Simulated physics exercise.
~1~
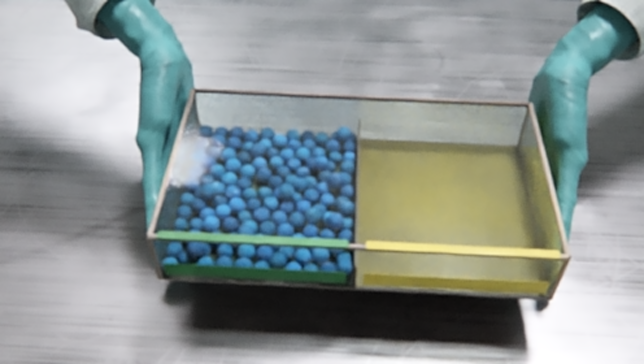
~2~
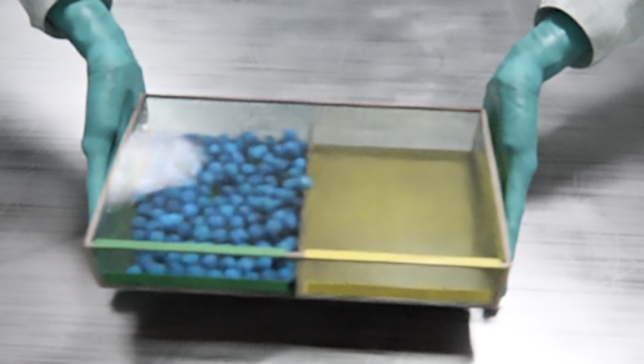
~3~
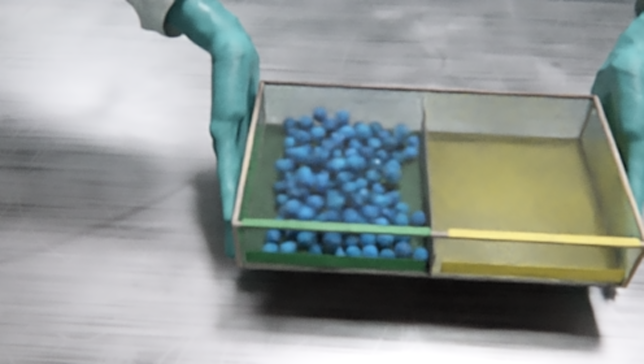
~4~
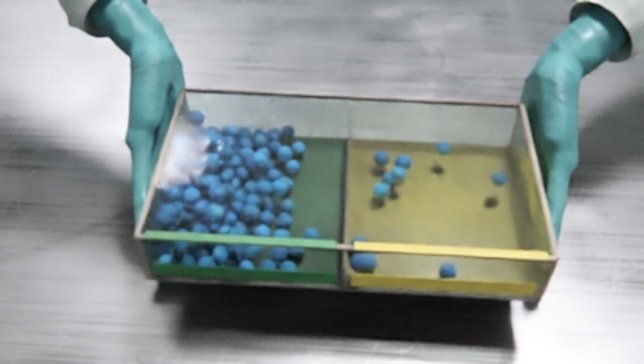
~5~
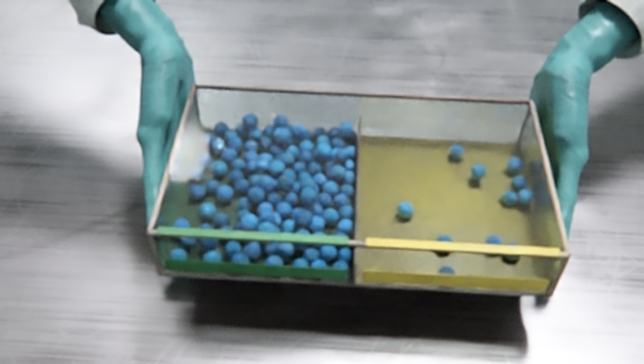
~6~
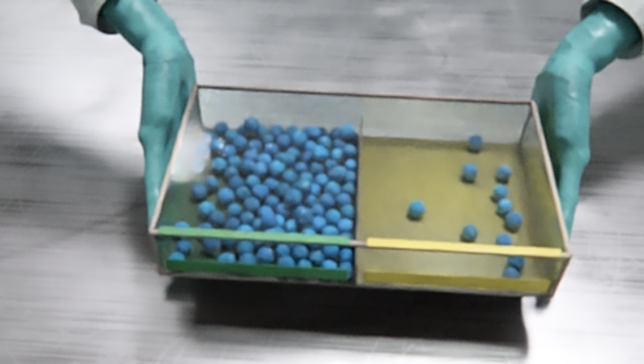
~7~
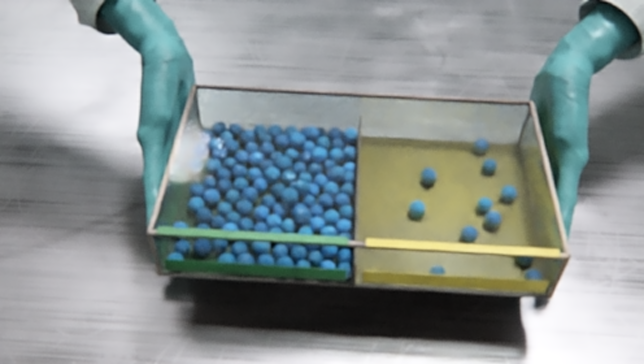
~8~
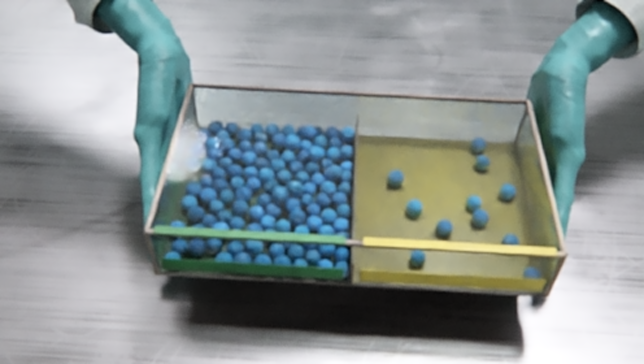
At first, two gloved hands hold a shallow clear box split by an upright divider, with many small blue balls packed in the green left side and the yellow right side empty. The hands shift the box to the left, then swing it well to the right, and the balls jostle together. As it moves back left, a few balls turn up on the yellow side. The box returns slightly to the right and steadies, while the loose balls on the yellow side roll about. In the end, most balls rest in the green side and only a handful lie scattered in the yellow.
